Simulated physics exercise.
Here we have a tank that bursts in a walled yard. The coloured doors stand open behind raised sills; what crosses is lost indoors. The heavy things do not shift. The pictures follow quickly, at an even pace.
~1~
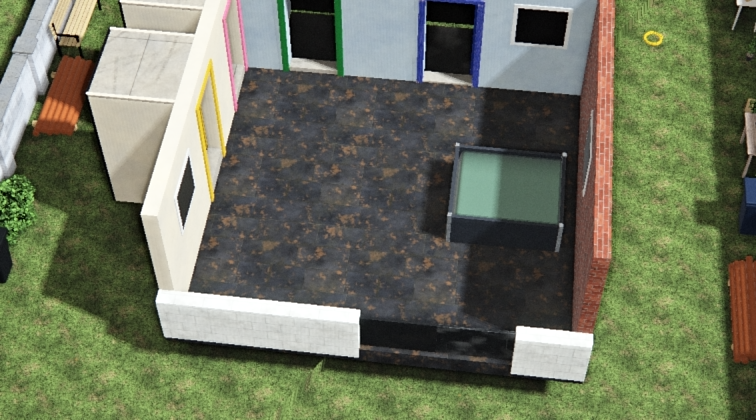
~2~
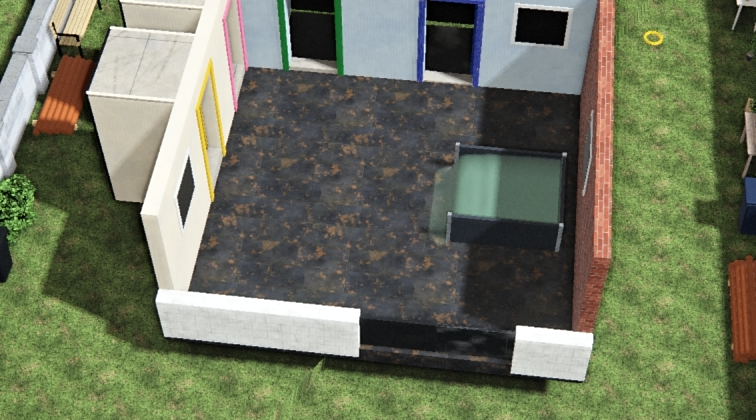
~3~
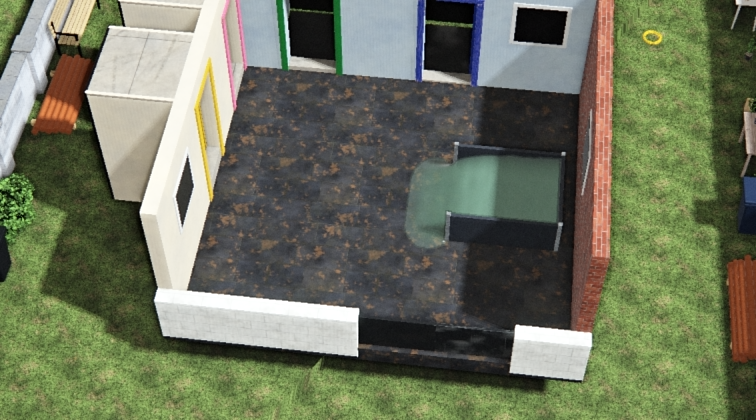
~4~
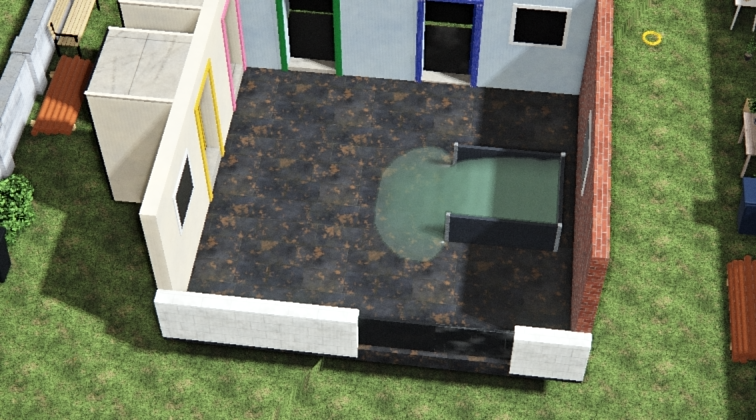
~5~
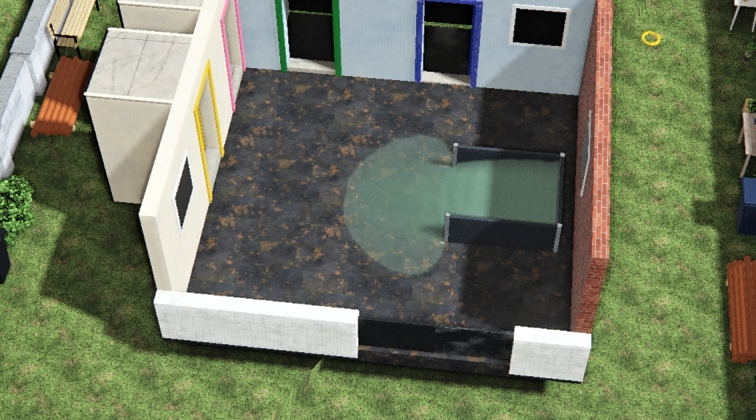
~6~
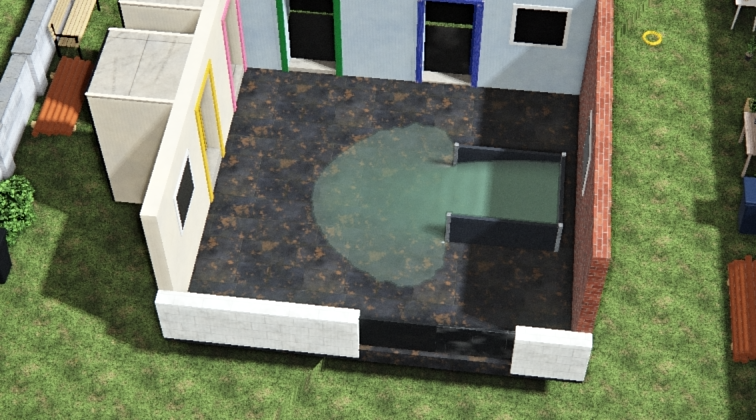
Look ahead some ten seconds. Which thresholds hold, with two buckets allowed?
The yellow door holds within the limit; the green door holds within the limit; the pink door holds within the limit; the blue door holds within the limit.
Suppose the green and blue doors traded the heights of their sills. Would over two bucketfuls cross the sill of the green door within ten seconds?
Then: The green one goes over.
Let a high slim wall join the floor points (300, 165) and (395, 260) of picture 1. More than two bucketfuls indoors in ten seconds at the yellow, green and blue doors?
My reading: Yellow is under, green lets more in, blue lets less in.
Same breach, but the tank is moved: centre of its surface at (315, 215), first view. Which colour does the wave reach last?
I say the blue door.
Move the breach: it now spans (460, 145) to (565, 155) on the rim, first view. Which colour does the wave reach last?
Last comes the one in yellow.
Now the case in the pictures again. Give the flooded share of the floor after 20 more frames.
Near 60 in a hundred.
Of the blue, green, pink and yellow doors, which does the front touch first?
I say the yellow one.
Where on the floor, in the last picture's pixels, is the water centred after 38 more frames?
Close to (324, 199).
A moment on, water covers 40 % of the floor; the yellow door wet at the sill, nothing in, the green door not reached, the pink door not reached, the blue door not reached.
Next, water covers 55 % of the floor; the yellow door wet at the sill, nothing in, the green door wet at the sill, nothing in, the pink door wet at the sill, nothing in, the blue door not reached.
Then, water covers 60 % of the floor; the yellow door wet at the sill, nothing in, the green door wet at the sill, nothing in, the pink door under two buckets in, the blue door not reached.
Later, water covers 70 % of the floor; the yellow door wet at the sill, nothing in, the green door under two buckets in, the pink door under two buckets in, the blue door wet at the sill, nothing in.
In the end, water covers 100 % of the floor; the yellow door wet at the sill, nothing in, the green door under two buckets in, the pink door under two buckets in, the blue door wet at the sill, nothing in.
